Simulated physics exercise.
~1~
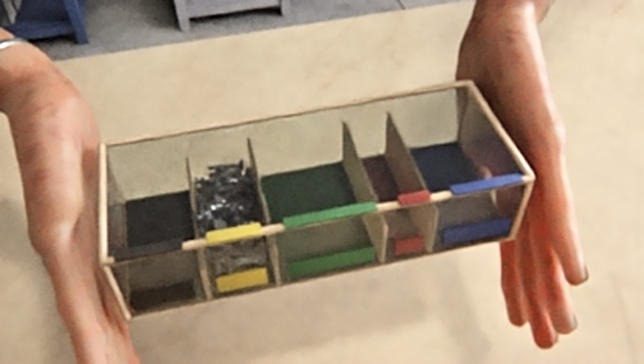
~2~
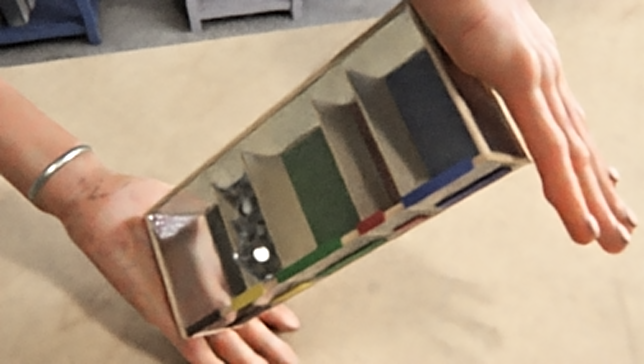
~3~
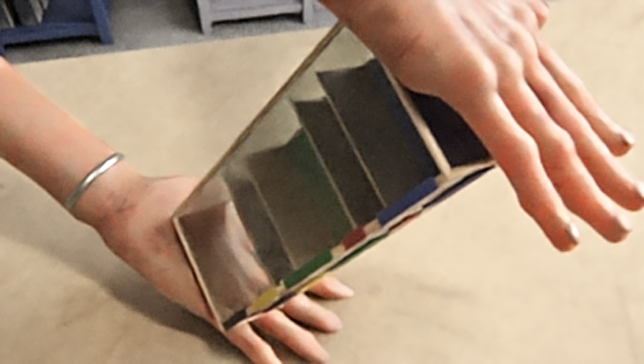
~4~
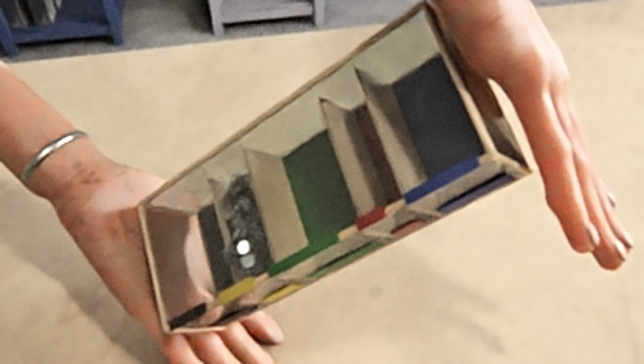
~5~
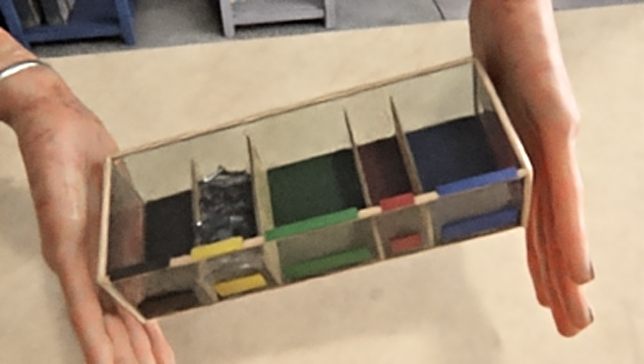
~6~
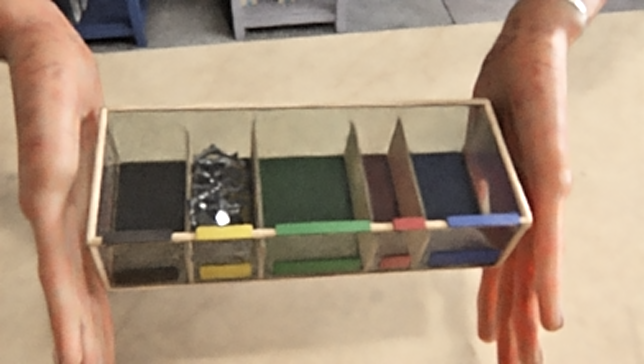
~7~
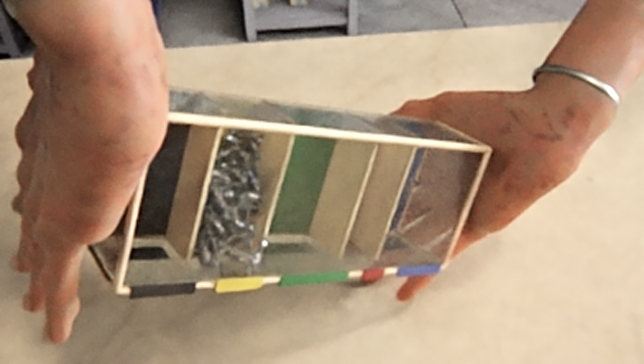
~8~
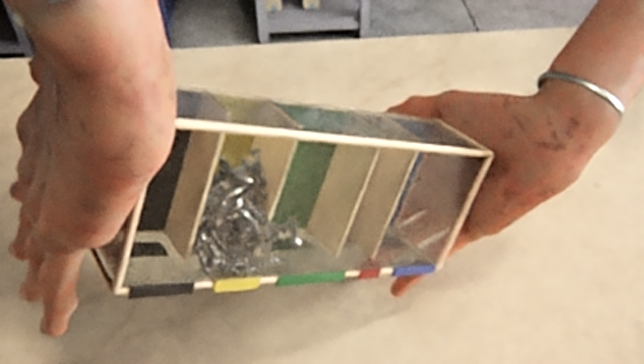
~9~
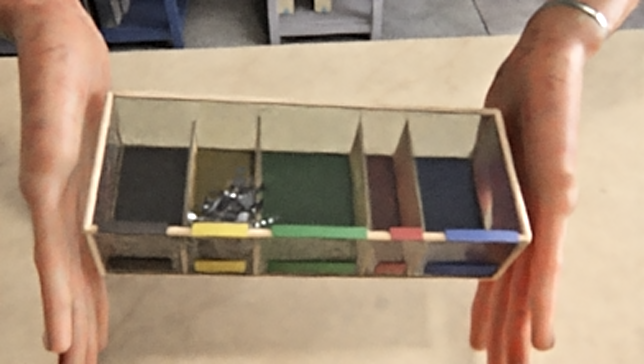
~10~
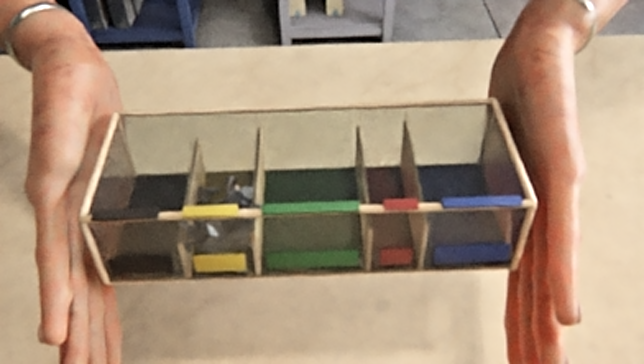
A shallow, clear-lidded box held between two open hands starts nearly level, with a heap of small, shiny metal screws in its yellow-marked compartment, second from the left. The hands raise its right end steeply, so the box slants down to the left, then ease it back to nearly level. Next they tip it toward the viewer, turning the lid to face forward, and the screws spread along the yellow section. The hands then lay the box back level. It ends held flat, the screws still in the yellow compartment and the black, green, red and blue ones empty.
